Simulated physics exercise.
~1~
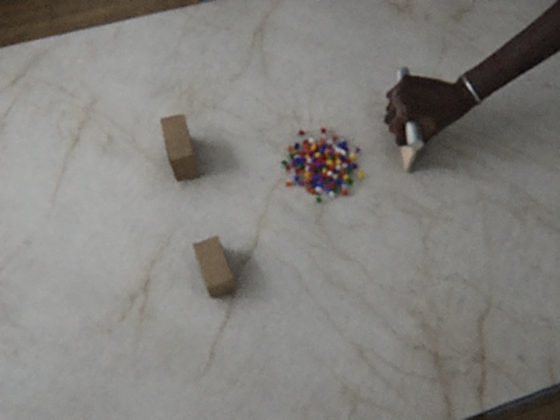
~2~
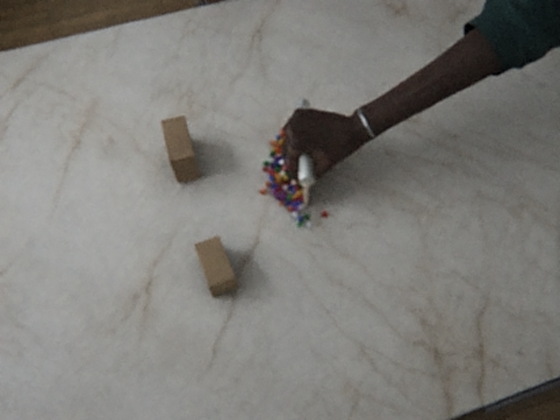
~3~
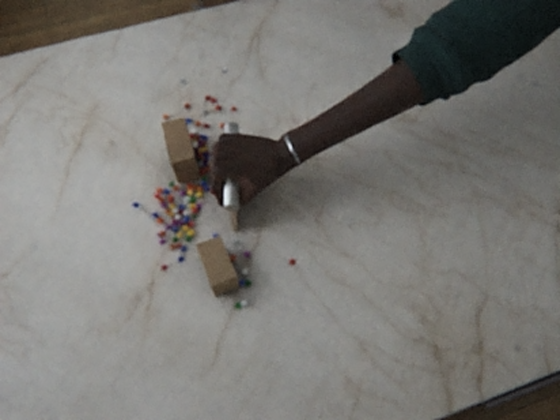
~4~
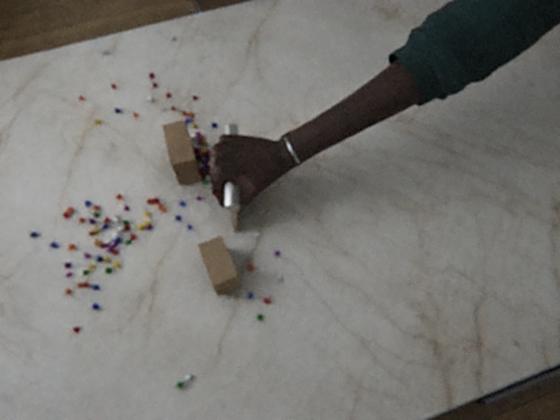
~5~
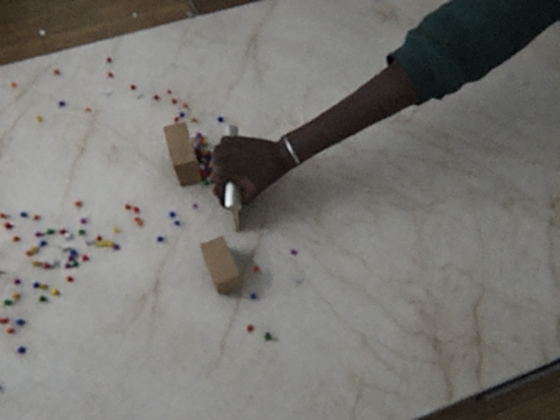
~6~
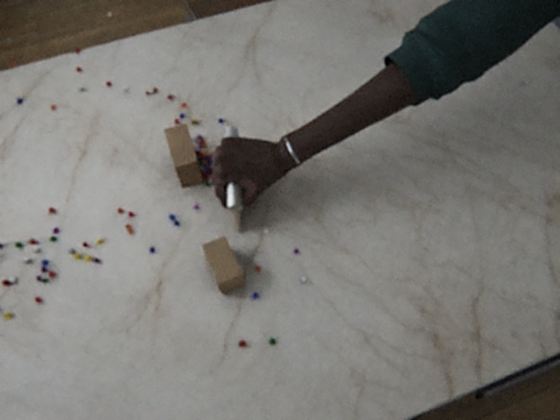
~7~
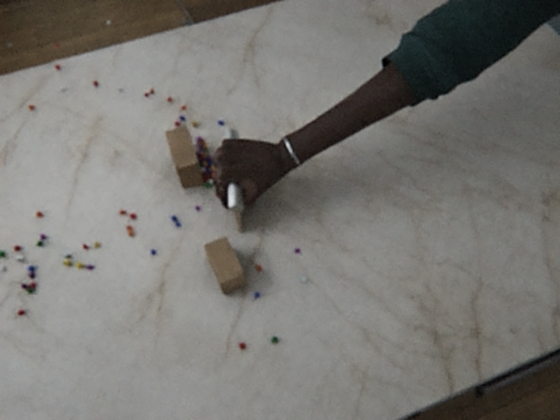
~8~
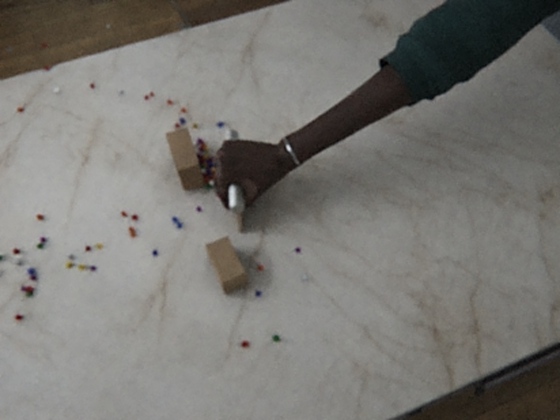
To begin with, a hand with a silvery bracelet holds a scraper to the right of a heap of colourful beads on a pale, veined surface, with two brown blocks standing to the left. The hand sweeps the scraper leftwards into the heap, squeezing it into a narrow band. It carries on to the blocks and stops there, while many beads burst through the gap and some slip around the sides. The loose beads roll on and scatter widely over the left side. Finally they settle, with a small cluster still caught between the upper block and the hand.
